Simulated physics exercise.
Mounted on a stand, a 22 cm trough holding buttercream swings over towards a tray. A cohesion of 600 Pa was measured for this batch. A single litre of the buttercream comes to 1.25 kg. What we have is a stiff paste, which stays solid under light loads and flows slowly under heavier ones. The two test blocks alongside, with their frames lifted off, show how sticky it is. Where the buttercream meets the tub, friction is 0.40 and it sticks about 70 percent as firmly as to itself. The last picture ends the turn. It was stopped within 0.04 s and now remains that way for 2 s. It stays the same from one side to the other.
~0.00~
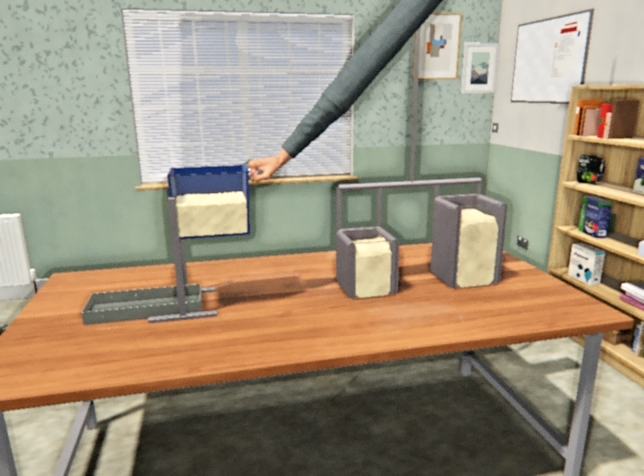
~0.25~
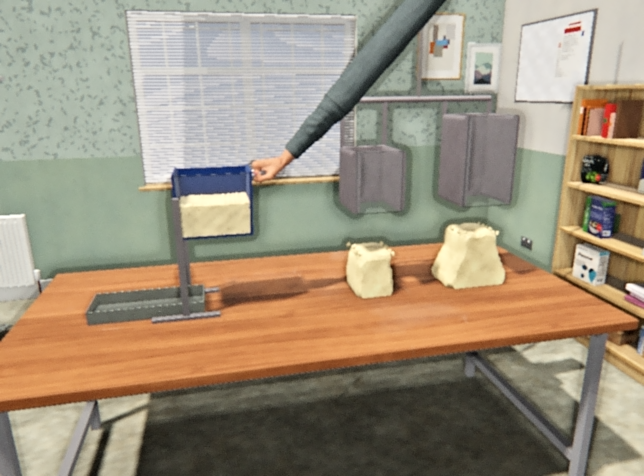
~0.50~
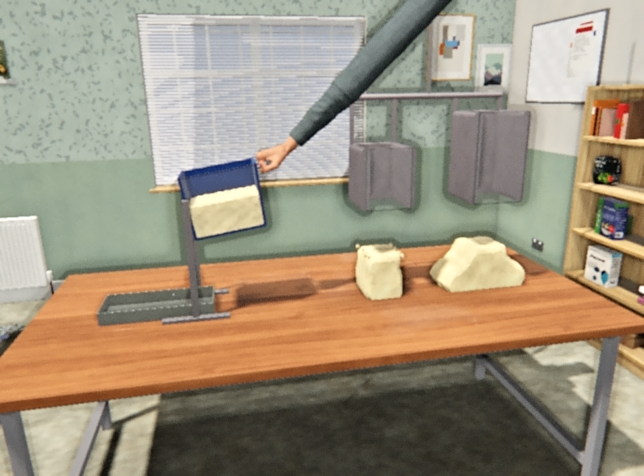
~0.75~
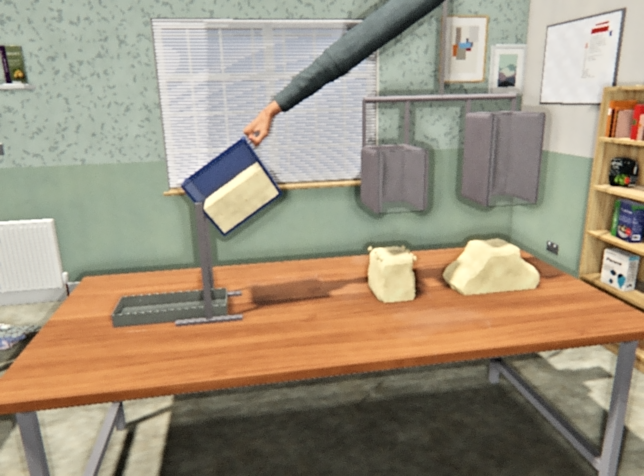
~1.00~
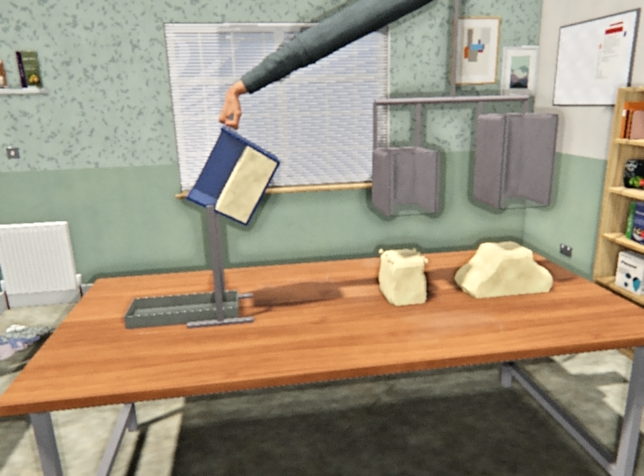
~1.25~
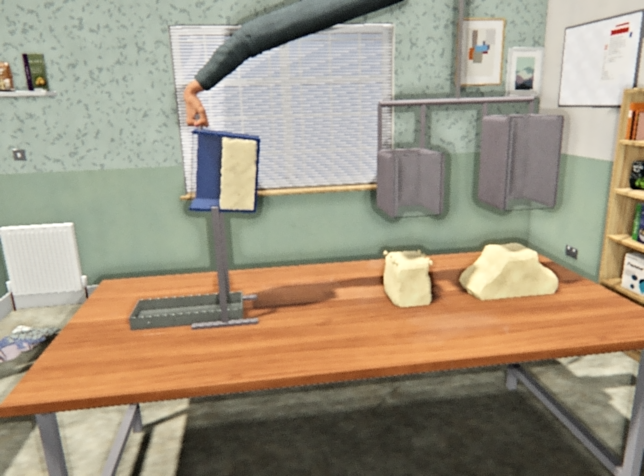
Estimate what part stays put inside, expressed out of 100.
The part that stays inside is near 100 per cent.
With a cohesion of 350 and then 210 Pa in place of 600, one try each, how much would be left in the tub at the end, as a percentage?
First try roughly 80 per cent, second try roughly 60 per cent.
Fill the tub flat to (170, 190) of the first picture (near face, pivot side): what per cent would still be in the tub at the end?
That gives some 70 %.
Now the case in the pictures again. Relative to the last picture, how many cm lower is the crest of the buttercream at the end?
6 cm or so.
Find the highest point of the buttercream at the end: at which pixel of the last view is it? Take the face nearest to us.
Roughly at pixel (209, 159).
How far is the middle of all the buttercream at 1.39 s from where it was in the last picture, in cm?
Shift: Some 2 cm.
After 1.39 s, the tub is at 83 degrees and holds 100 %.
After 1.56 s, the tub is at 83 degrees and holds 100 %.
After 1.73 s, the tub is at 83 degrees and holds 100 %.
After 1.90 s, the tub is at 83 degrees and holds 100 %.
After 3.25 s, the tub is at 83 degrees and holds 100 %.
